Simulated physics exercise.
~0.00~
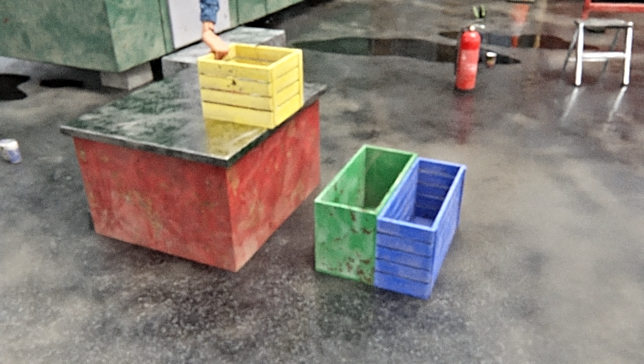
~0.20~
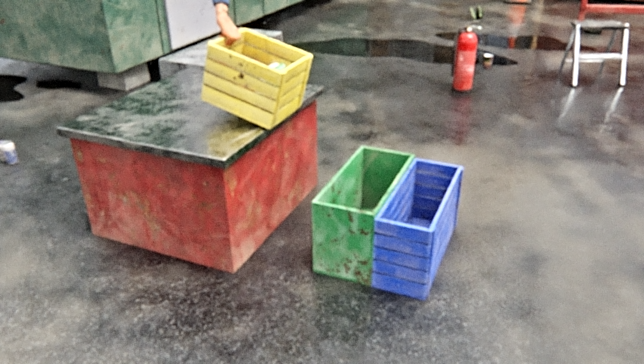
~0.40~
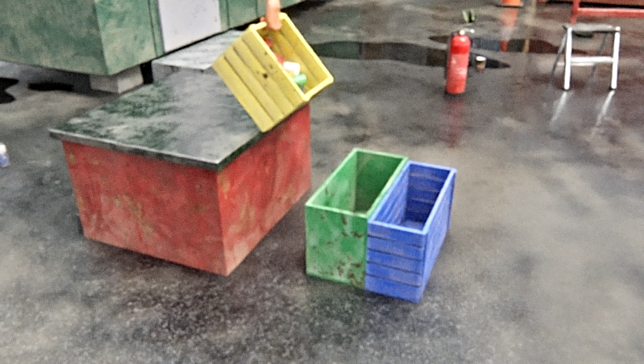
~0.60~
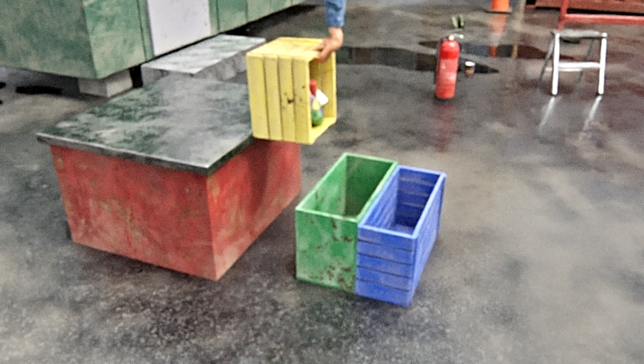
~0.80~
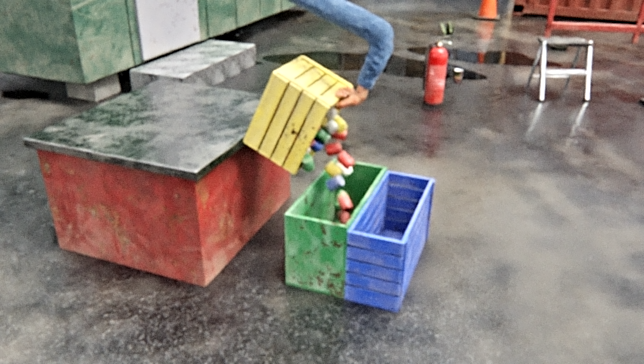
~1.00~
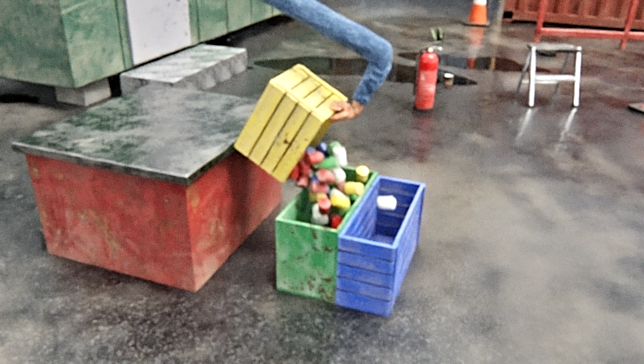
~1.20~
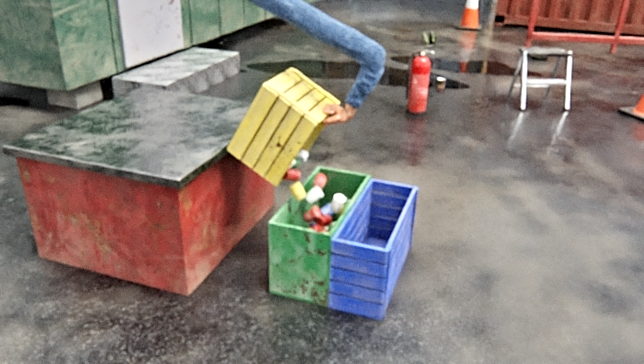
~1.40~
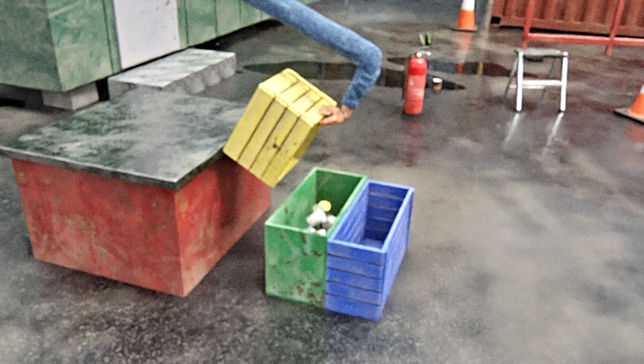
A yellow slatted crate sits at the edge of a dark-topped red bench on a wet-looking concrete floor, seen from slightly above, with a green bin and a blue box side by side to its right. A fire extinguisher and a small step stool stand behind. A hand lifts the crate's back, tipping it rightward over the edge. Small colourful jars tumble out into the green bin, and one pale piece shows at the blue box. The view drifts right as the flow thins, and the hand holds the crate tilted, with the jars ending mostly in the green bin.
